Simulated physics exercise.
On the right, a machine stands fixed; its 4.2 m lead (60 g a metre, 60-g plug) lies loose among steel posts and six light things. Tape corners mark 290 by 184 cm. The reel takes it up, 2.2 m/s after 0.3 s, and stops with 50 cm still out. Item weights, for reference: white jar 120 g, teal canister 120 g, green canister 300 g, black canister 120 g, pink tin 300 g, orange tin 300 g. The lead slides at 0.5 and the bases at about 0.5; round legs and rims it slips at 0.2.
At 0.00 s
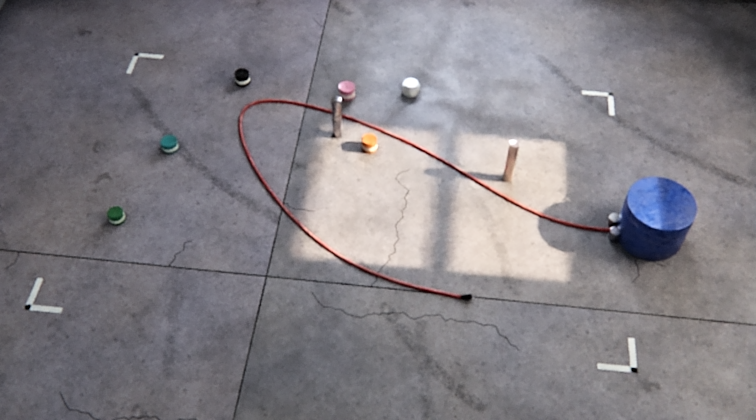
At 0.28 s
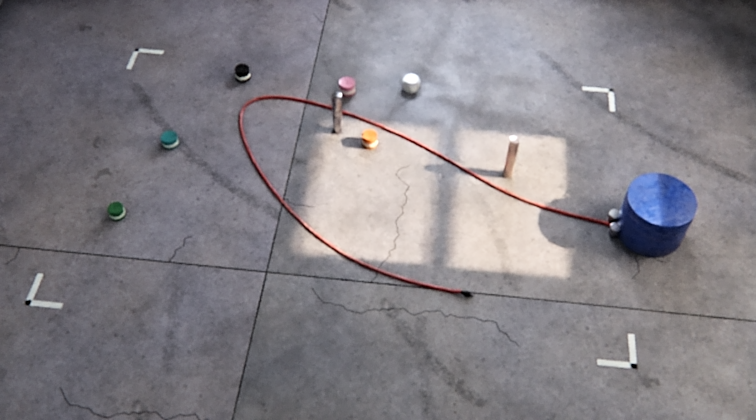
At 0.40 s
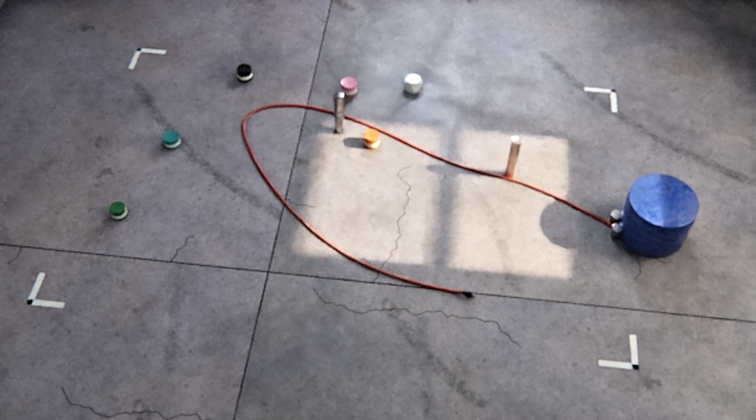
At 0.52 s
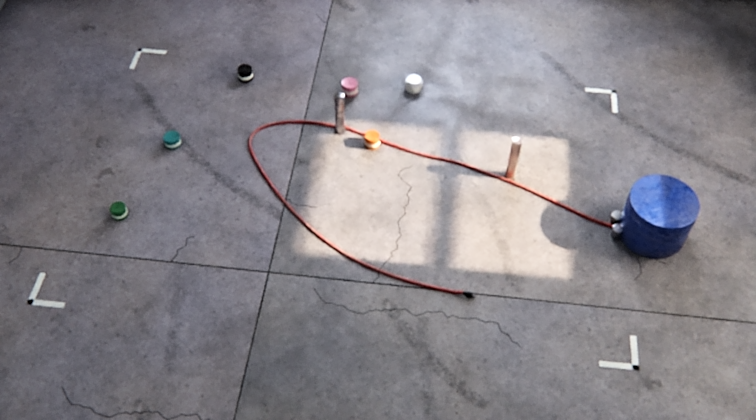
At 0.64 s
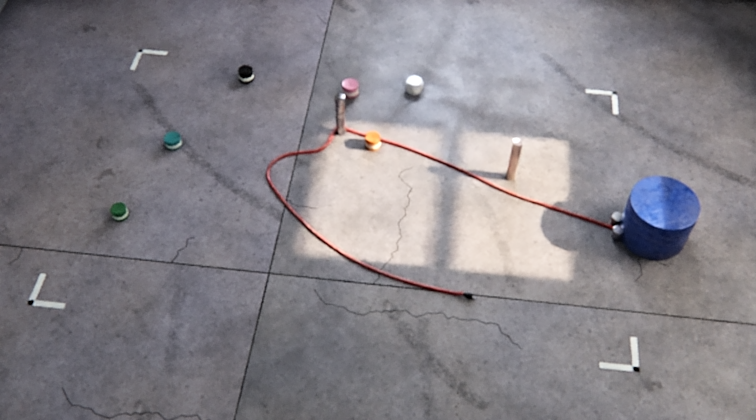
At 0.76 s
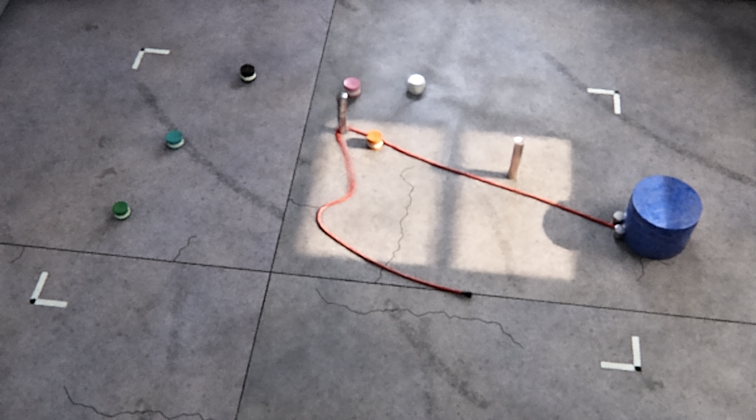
In the video, a red lead lies in a wide loop on a concrete floor among two upright posts and six small containers, then draws in toward the blue reel at right, its loop shrinking and bending around the left post.
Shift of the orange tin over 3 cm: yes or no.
Yes.
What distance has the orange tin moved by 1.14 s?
The orange tin is about 0 cm from its start.
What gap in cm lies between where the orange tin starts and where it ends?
Net shift, approx.: Orange tin = 15 cm.
By 1.1 s, plug at (387, 149); nothing else has moved.
By 1.5 s, plug at (390, 99); orange tin 13 cm off its start.
By 1.9 s, plug at (502, 174); orange tin 13 cm off its start at (352, 135).
By 2.3 s, plug at (675, 198); orange tin 13 cm off its start.
By 3.1 s, plug at (680, 224); orange tin 13 cm off its start at (352, 135).
